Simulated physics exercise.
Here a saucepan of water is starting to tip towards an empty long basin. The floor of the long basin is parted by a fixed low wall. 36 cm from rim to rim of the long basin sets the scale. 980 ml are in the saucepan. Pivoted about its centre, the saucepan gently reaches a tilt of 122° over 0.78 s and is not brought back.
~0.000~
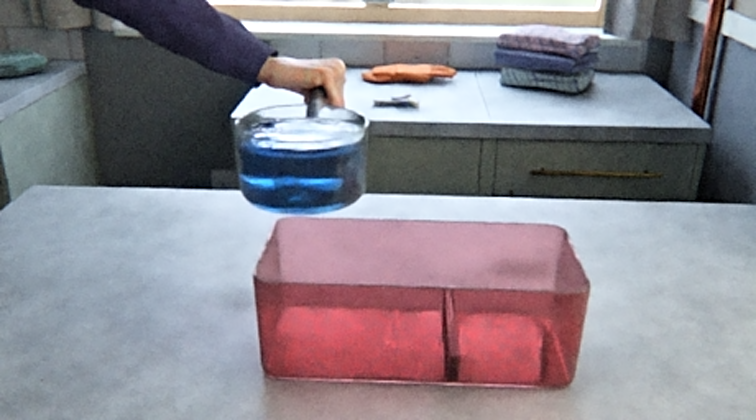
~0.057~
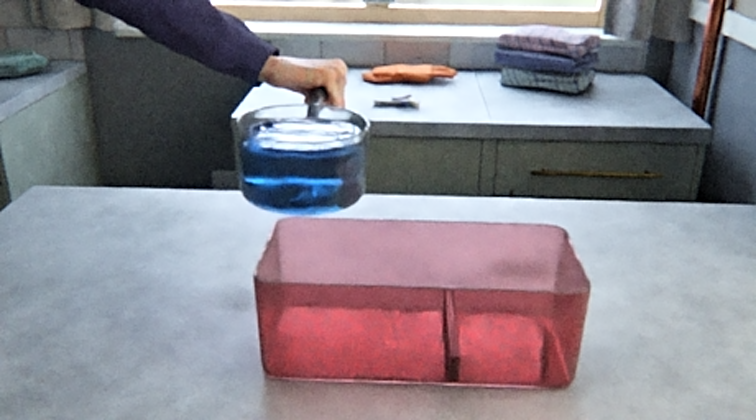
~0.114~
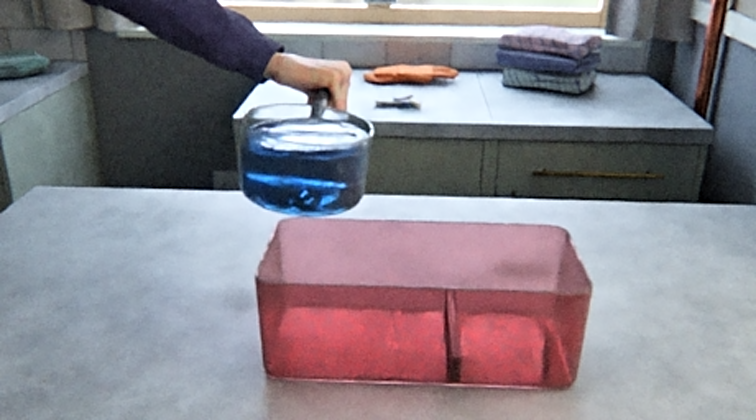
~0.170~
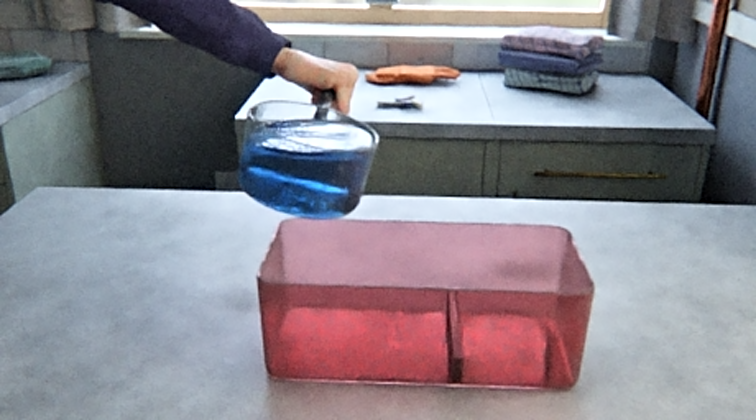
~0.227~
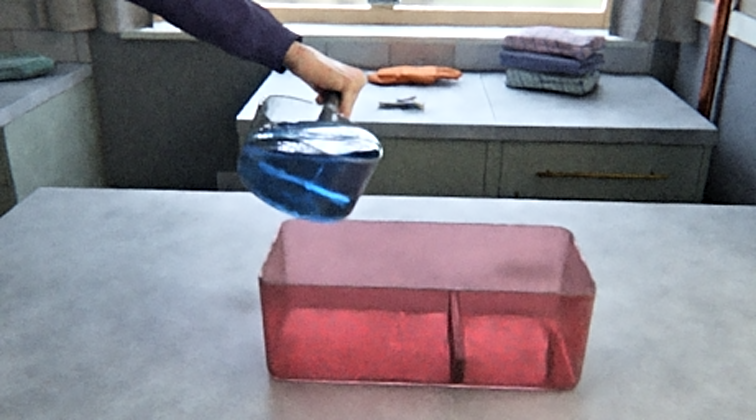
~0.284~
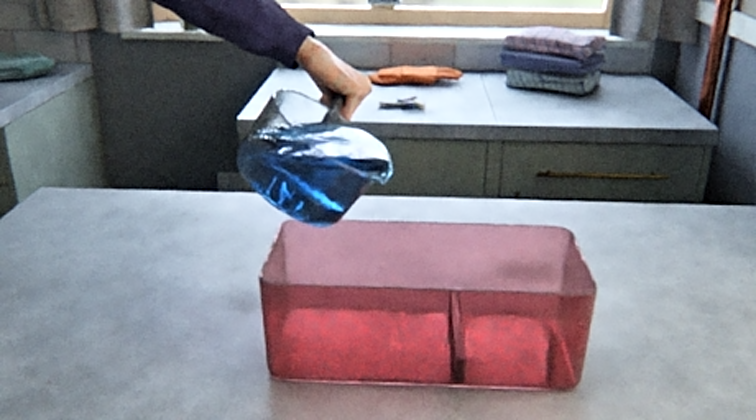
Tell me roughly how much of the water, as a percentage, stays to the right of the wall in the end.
Around 17 per cent stays on the right.
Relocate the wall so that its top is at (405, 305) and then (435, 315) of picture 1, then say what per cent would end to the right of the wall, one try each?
In order, 50 and 20 per cent.
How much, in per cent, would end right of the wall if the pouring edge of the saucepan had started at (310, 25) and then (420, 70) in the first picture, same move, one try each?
Near 20 in a hundred on the first go and near 55 in a hundred on the second.
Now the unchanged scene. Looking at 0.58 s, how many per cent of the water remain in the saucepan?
I reckon about 22 in a hundred is still held.
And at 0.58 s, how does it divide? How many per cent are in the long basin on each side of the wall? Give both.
50 left and 1 right, roughly.
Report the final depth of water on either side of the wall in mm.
Roughly 24 mm on the left side and 8 mm on the right side.
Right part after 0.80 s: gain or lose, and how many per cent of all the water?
Result: An increase, close to 7.
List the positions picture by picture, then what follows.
In the first frame, it leans 0°; its right rim is at (367, 125); the water meets the walls at (241, 132) and (365, 134); the long basin's rim runs from (265, 248) to (577, 257); the wall's top is at (451, 319).
In the second frame, it leans 2°; its right rim is at (368, 127); the water meets the walls at (242, 131) and (366, 135).
In the third frame, it leans 6°; its right rim is at (372, 133); the water meets the walls at (245, 131) and (370, 137).
In the fourth frame, it leans 14°; its right rim is at (377, 142); the water meets the walls at (249, 133) and (375, 140).
In the fifth frame, it leans 24°; its right rim is at (380, 155); the water meets the walls at (250, 134) and (382, 147); 1 per cent is over the edge.
In the sixth frame, it leans 36°; its right rim is at (380, 169); the water meets the walls at (249, 136) and (375, 155); 5 per cent is over the edge.
Then, 0.58 s in, the tilt is 104° and 22 per cent is still to pour, 50 is left of the wall and 1 right of it.
Then, 0.80 s in, the tilt is 122° and 2 per cent is still to pour, 84 is left of the wall and 10 right of it.
Then, 1.03 s in, the tilt is 122° and 0 per cent is still to pour, 83 is left of the wall and 15 right of it.
Then, 1.28 s in, the tilt is 122° and 0 per cent is still to pour, 82 is left of the wall and 17 right of it.
Finally, 82 per cent lies left of the wall, 17 right of it and 1 outside.
